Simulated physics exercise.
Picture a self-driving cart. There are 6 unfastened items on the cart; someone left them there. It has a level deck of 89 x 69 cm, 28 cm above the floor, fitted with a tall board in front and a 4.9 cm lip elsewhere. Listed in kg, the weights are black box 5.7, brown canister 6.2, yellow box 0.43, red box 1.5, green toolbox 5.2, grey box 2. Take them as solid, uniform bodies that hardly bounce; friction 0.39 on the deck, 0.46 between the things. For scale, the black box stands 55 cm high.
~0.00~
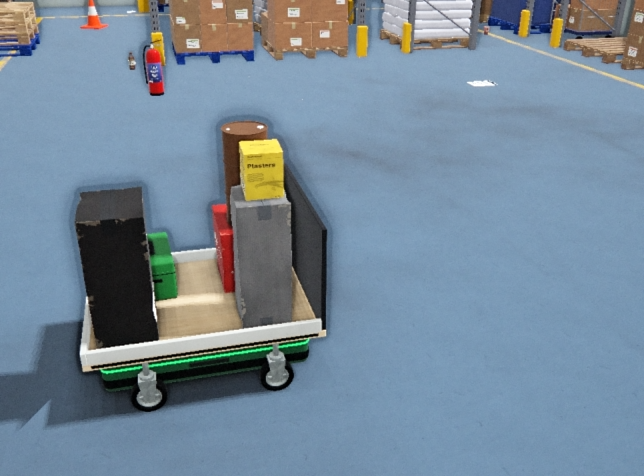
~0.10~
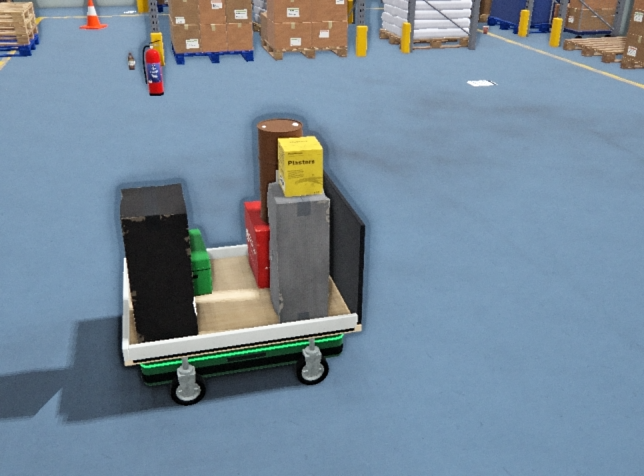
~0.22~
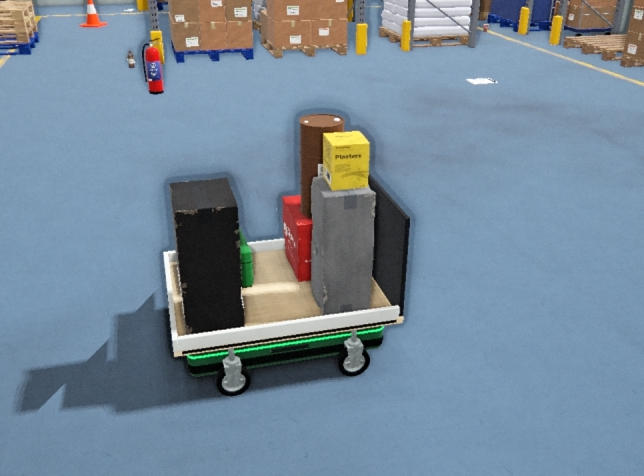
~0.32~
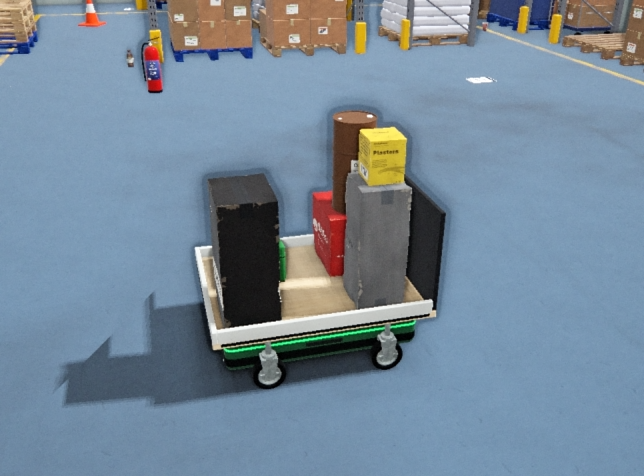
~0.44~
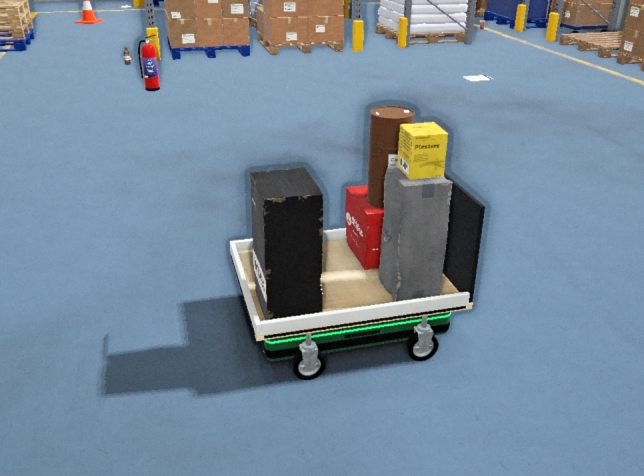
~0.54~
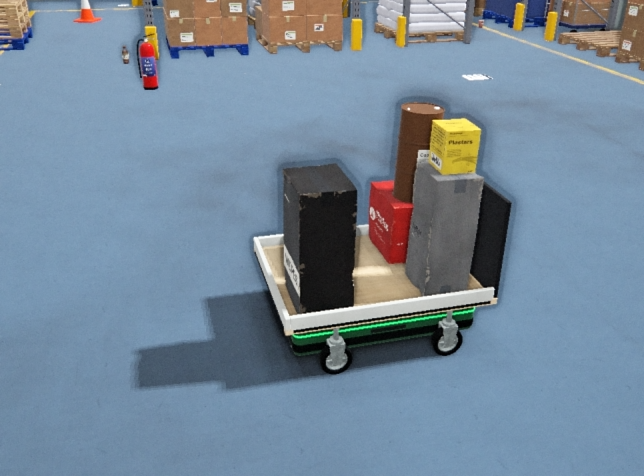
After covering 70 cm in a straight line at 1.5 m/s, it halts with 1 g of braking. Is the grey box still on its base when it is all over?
Yes, it is still on its base.
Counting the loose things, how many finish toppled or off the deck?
The number is 2.
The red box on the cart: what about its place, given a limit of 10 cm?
In the end the red box remains stationary.
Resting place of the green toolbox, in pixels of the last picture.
Around (358, 237).
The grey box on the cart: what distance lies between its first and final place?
Displacement: Approx. 6 cm.
After 0.64 s, 81 cm covered, stopped; grey box leaning 7° near (463, 225); brown canister leaning 12°; yellow box leaning 7°.
After 0.84 s, 81 cm covered, stopped; yellow box now off the deck; grey box slid 6 cm near (458, 227); brown canister leaning 38°.
After 1.14 s, 81 cm covered, stopped; grey box slid 7 cm near (461, 227); brown canister leaning 42°; green toolbox slid 18 cm.
At rest (2.1 s), off the deck and tipped over, yellow box; tipped over on the cart, brown canister; not toppled but over 10 cm from the start, black box and green toolbox; the other 2 in place, give or take 10 cm. In the last view, grey box near (460, 228).
